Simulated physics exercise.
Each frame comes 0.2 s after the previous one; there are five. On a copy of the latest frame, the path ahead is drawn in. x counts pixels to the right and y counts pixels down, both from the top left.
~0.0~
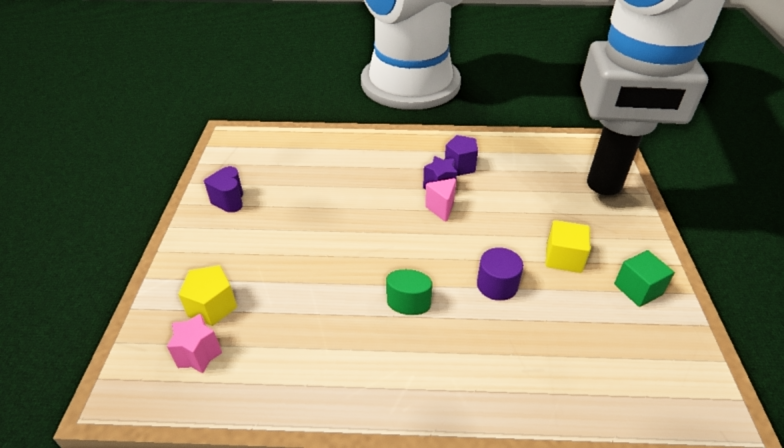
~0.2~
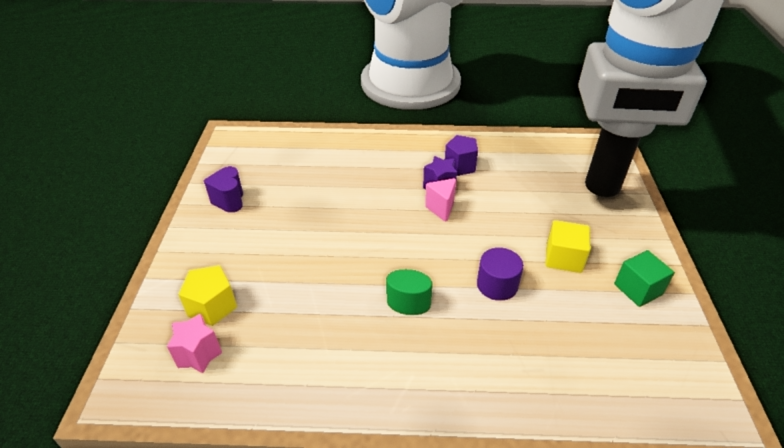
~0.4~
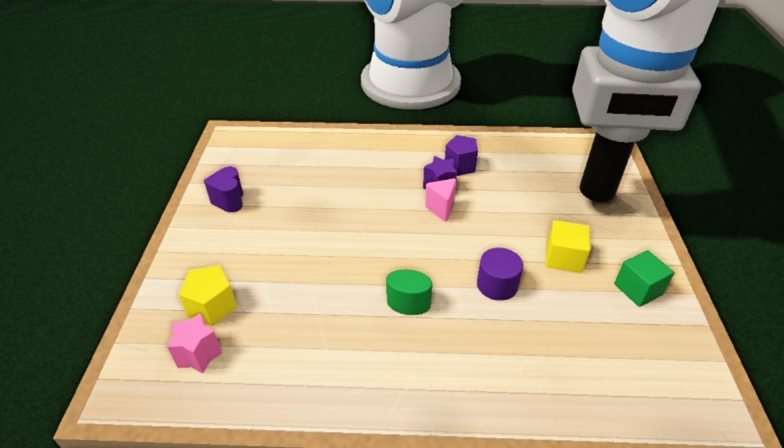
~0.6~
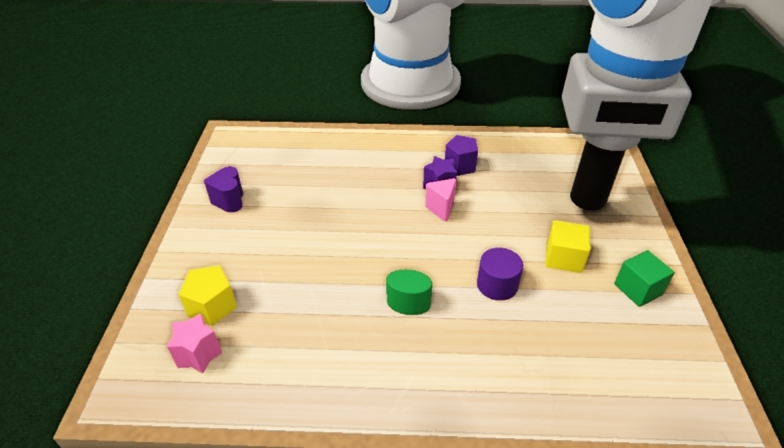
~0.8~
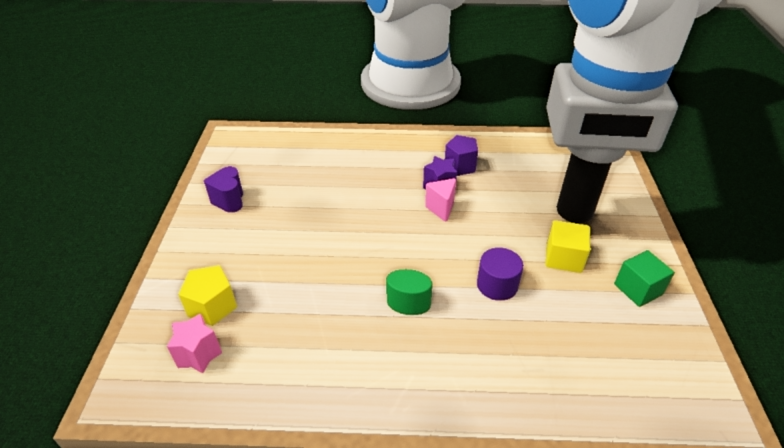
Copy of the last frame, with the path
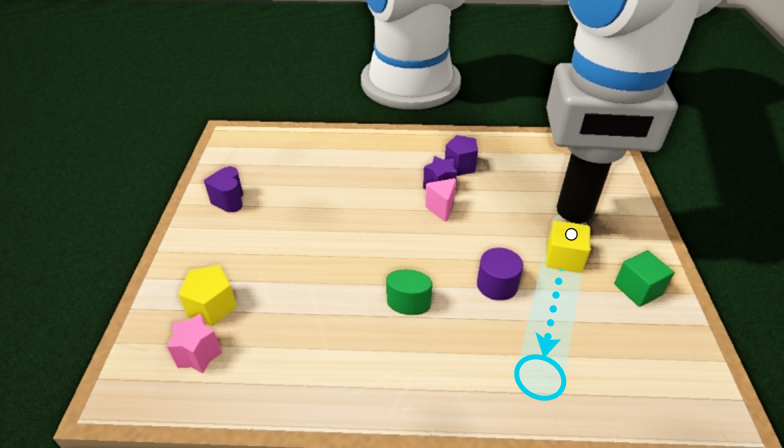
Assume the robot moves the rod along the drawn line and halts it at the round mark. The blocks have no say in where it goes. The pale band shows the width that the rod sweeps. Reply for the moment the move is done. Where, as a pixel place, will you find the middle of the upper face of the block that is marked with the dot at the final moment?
At roughly (526, 390).
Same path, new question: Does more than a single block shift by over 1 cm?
Answer: No.
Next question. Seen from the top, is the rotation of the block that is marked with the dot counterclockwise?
I believe not.
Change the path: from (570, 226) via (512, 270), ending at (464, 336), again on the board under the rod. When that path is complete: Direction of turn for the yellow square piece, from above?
It ends up turned anticlockwise.
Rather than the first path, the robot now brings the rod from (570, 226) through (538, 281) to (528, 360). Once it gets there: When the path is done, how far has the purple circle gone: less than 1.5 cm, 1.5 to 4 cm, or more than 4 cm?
The block shifts less than 1.5 cm.
Path on the board, straight from (570, 226) to (540, 377); the dot is on the yellow square piece.
On the path given first. One third of the way, rod at (566, 254); yellow square piece at (560, 273).
Two thirds of the way, rod at (556, 305); yellow square piece at (545, 327), turned 20° clockwise.
At the end, rod at (545, 364); purple circle in place; yellow square piece at (526, 390), turned 30° clockwise.
